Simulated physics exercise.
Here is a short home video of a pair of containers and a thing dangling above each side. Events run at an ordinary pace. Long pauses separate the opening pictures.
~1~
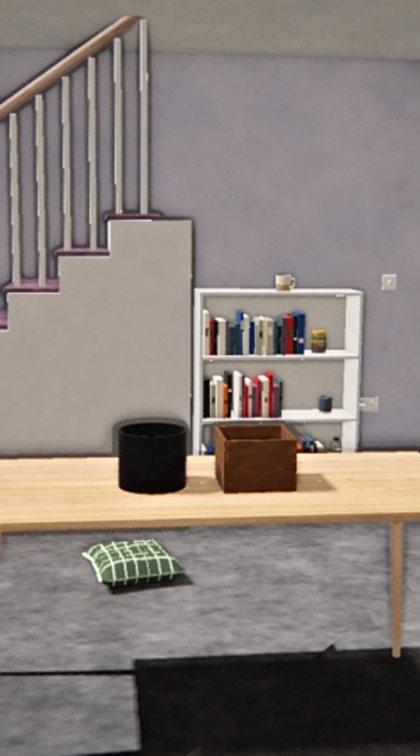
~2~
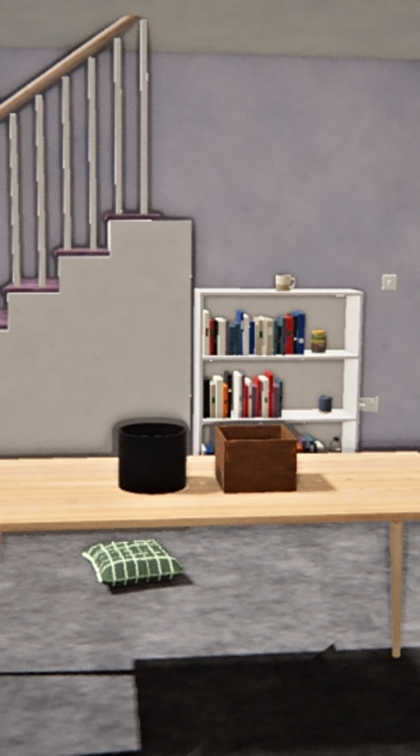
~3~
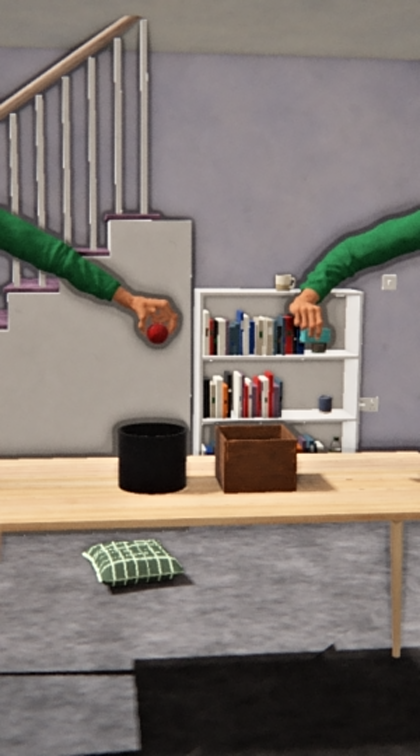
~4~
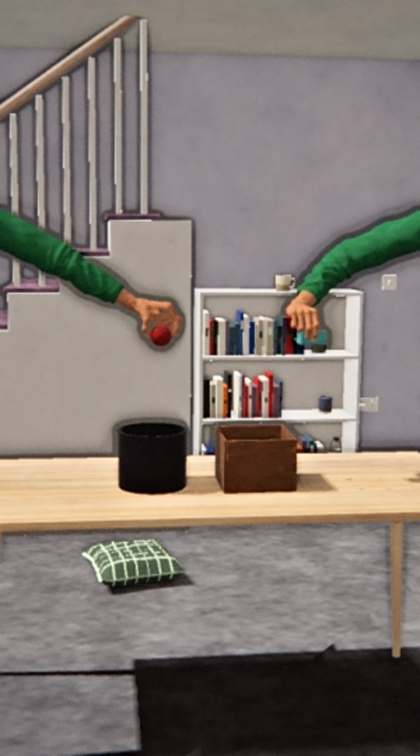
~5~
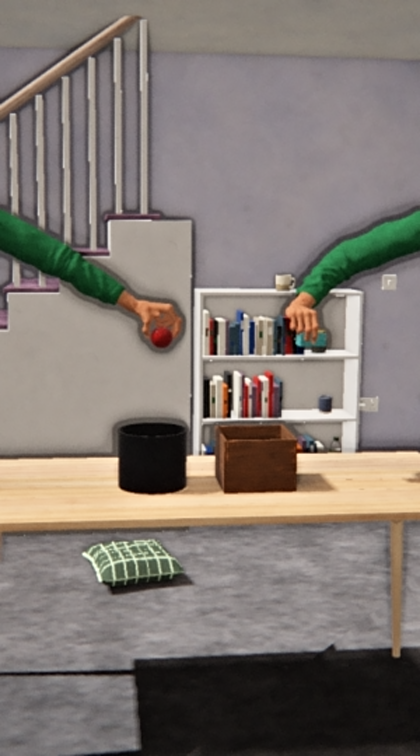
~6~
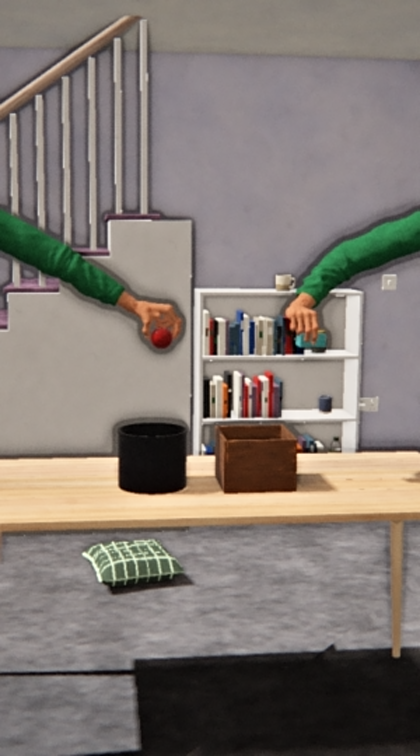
Two green-sleeved arms appeared from either side above a black bin and a brown crate on a wooden table, the left holding a red apple and the right a turquoise object, then barely moved.
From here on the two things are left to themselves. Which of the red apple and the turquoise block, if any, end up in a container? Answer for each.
Of these, the red apple does, the turquoise block does not.
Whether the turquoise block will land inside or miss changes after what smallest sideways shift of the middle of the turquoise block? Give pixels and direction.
Roughly 20 pixels, to the left.
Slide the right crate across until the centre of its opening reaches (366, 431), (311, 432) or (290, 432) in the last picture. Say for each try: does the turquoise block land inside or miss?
Out, In, In.
Then, 0.20 s past the last view, red apple in the air near (162, 379); turquoise block in the air near (310, 380).
Finally, the red apple is caught, near (162, 473); the turquoise block falls beside it, near (308, 476).
